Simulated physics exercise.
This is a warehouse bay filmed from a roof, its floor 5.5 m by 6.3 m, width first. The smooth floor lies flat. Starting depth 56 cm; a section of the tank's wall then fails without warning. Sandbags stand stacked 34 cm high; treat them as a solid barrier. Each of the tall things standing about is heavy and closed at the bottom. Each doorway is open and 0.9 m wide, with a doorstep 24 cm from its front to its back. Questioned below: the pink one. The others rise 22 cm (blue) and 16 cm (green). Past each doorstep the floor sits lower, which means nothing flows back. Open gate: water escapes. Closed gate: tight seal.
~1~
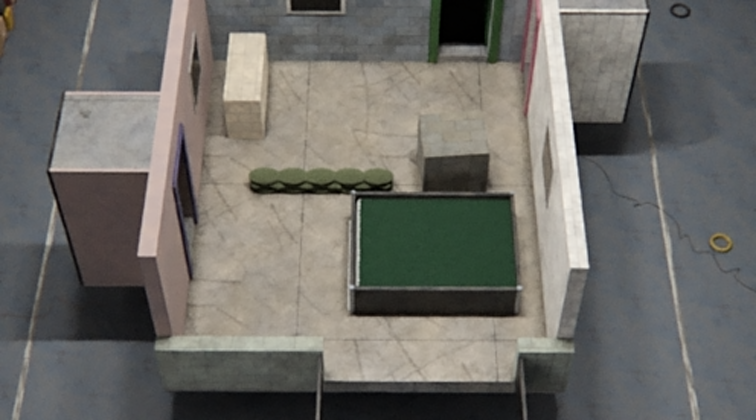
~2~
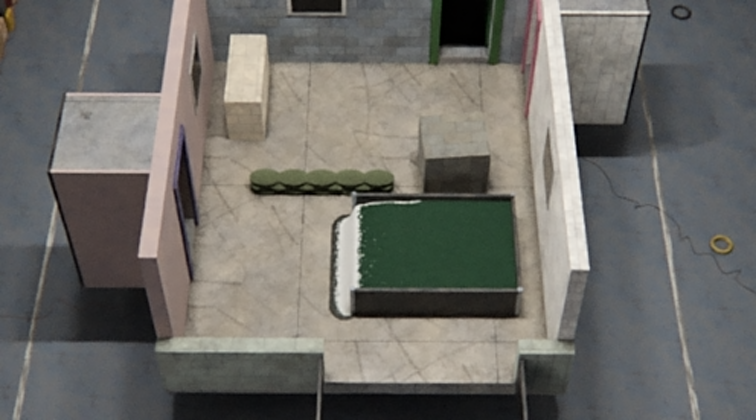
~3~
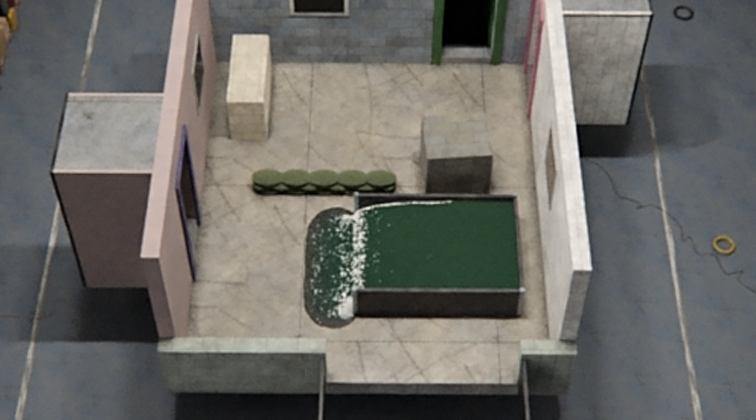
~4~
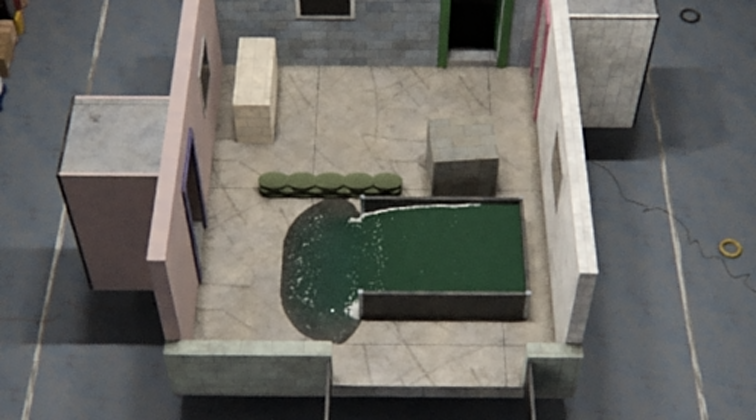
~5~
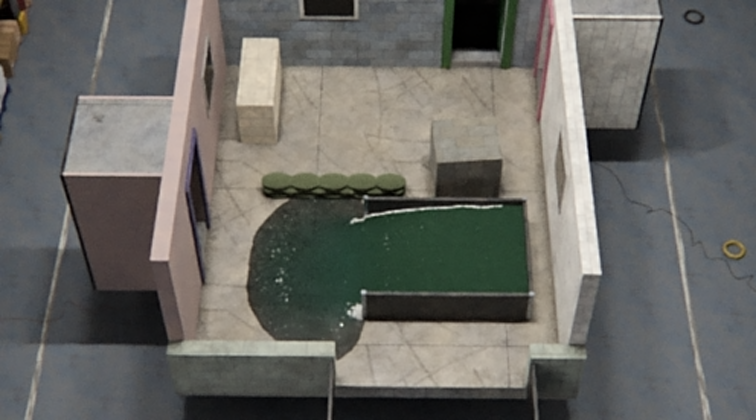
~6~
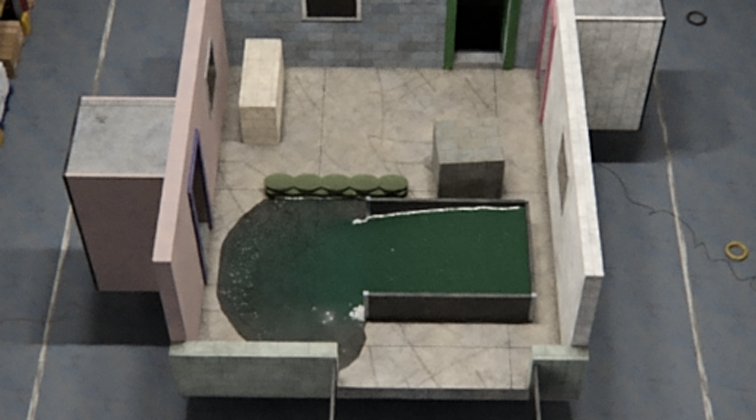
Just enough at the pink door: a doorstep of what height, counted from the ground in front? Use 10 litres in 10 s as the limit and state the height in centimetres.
A doorstep of about 7 cm would do.
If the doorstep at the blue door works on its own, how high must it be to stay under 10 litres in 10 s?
Blue door - some 29 centimetres.
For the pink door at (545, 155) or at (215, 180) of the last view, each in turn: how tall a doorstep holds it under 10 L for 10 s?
7.0 and 19 cm.
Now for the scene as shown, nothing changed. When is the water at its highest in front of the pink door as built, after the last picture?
The level tops out around 8.5 s.
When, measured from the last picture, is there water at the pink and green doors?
Pink 5.0 s, green 4.0 s.
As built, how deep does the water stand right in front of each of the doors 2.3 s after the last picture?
Blue door: 29 cm; pink door: 0 cm; green door: 0 cm.
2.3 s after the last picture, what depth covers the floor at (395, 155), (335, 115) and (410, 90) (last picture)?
Approx. 0 / 0 / 0 cm.
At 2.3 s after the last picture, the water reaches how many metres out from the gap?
The front is some 5.0 m out.
Then, 0.7 s after the last picture water covers 30 % of the floor, deepest (32 cm) near (206, 272); it has not reached the pink door.
Then, 2.3 s after the last picture water covers 40 % of the floor, deepest (32 cm) near (206, 272); it has not reached the pink door.
Then, 9.3 s after the last picture water covers 95 % of the floor, deepest (12 cm) near (493, 75); 9 cm at the pink door, 0 litres in over its 23 cm doorstep.
At the pink door as built, the water peaked near 10 cm, 8.7 s after the last picture.
Run again over the same 10 s with other heights there, 19 litres in over 6 cm, 4 litres over 8 cm. The limit of 10 litres is kept from about 7 cm up.
